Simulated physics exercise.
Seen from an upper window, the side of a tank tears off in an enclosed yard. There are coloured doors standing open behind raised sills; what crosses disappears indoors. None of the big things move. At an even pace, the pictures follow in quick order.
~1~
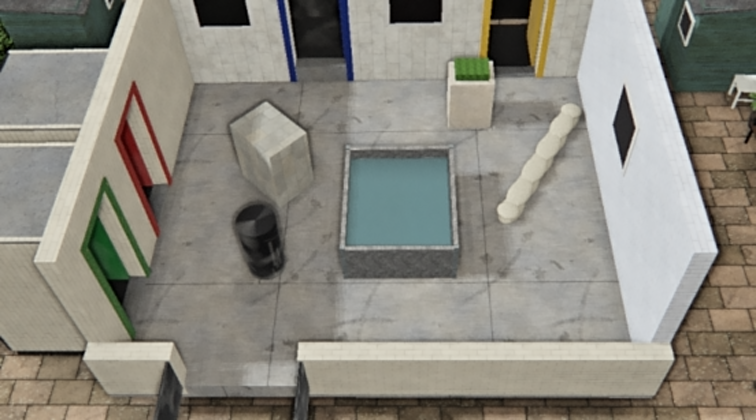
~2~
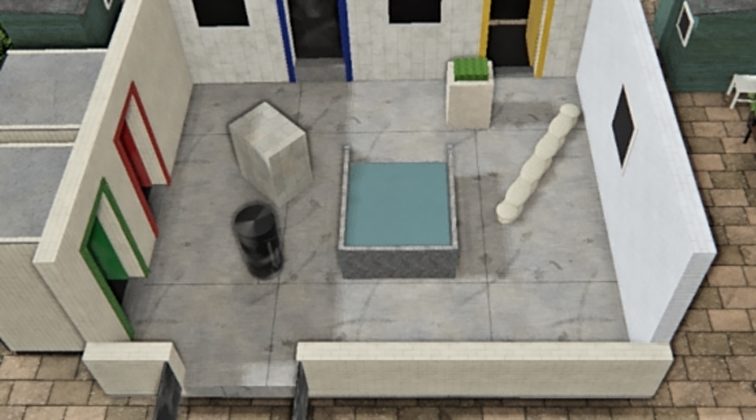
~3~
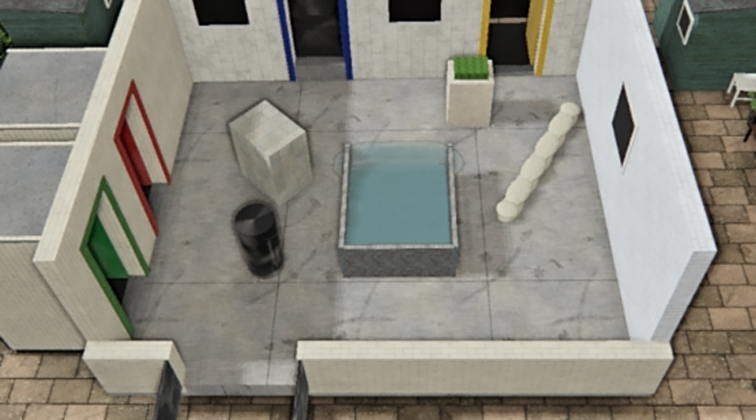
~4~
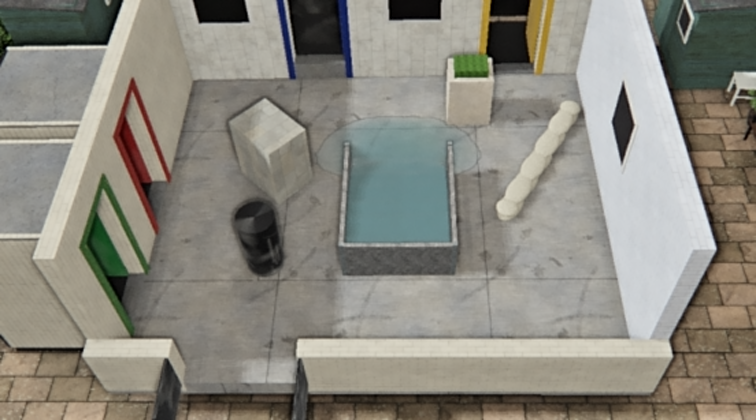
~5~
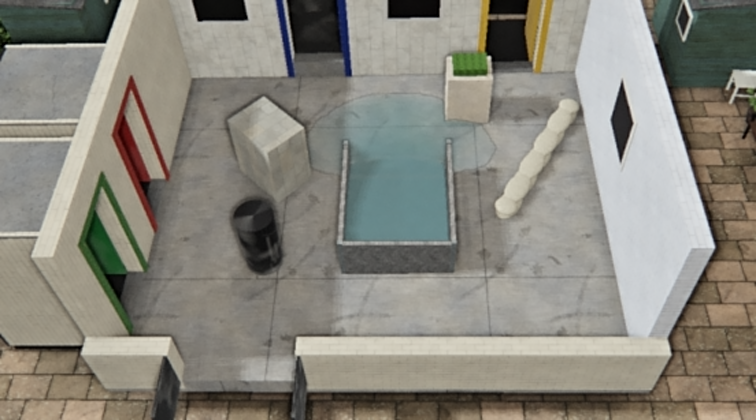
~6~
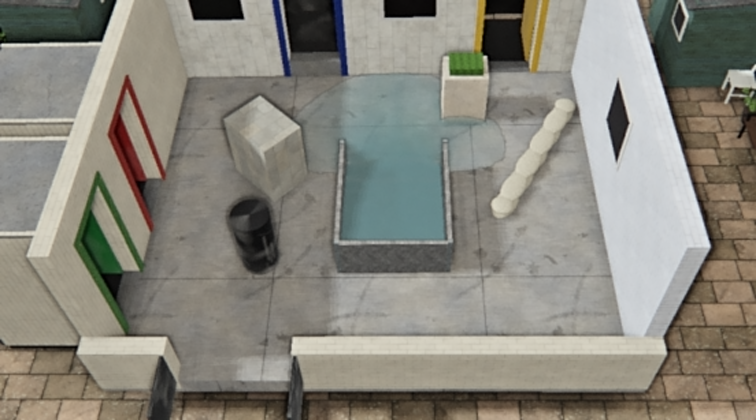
Water sat still in an open tank in a walled yard, then the tank's far side gave way and the water poured out, spreading across the paving toward the back wall and around the planter.
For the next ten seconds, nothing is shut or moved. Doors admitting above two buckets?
Yellow door above, green door not above, red door not above, blue door not above.
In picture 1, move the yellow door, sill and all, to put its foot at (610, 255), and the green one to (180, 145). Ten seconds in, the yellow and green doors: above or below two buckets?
I'd say yellow falls short, while green overflows.
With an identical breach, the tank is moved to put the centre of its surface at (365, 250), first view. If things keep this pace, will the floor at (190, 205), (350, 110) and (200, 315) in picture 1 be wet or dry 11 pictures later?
Log: No flood; flood; no flood.
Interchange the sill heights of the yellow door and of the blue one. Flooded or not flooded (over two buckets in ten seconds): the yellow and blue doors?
I'd say the yellow door stays safe and the blue door is swamped.
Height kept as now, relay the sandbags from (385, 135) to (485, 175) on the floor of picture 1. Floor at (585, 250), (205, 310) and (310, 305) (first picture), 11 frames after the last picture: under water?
Taking the spots in turn: Untouched, untouched and untouched.
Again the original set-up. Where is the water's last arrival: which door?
It's the one in green.
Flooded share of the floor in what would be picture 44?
That's roughly 65 per cent.
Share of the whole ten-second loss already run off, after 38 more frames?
Around 35 percent.
A moment on, water covers 25 % of the floor; the yellow door wet at the sill, nothing in, the green door not reached, the red door not reached, the blue door wet at the sill, nothing in.
Next, water covers 30 % of the floor; the yellow door wet at the sill, nothing in, the green door not reached, the red door not reached, the blue door wet at the sill, nothing in.
Then, water covers 45 % of the floor; the yellow door under two buckets in, the green door not reached, the red door wet at the sill, nothing in, the blue door wet at the sill, nothing in.
Later, water covers 65 % of the floor; the yellow door over two buckets in, the green door wet at the sill, nothing in, the red door wet at the sill, nothing in, the blue door wet at the sill, nothing in.
In the end, water covers 85 % of the floor; the yellow door far over two buckets in, the green door under two buckets in, the red door under two buckets in, the blue door wet at the sill, nothing in.
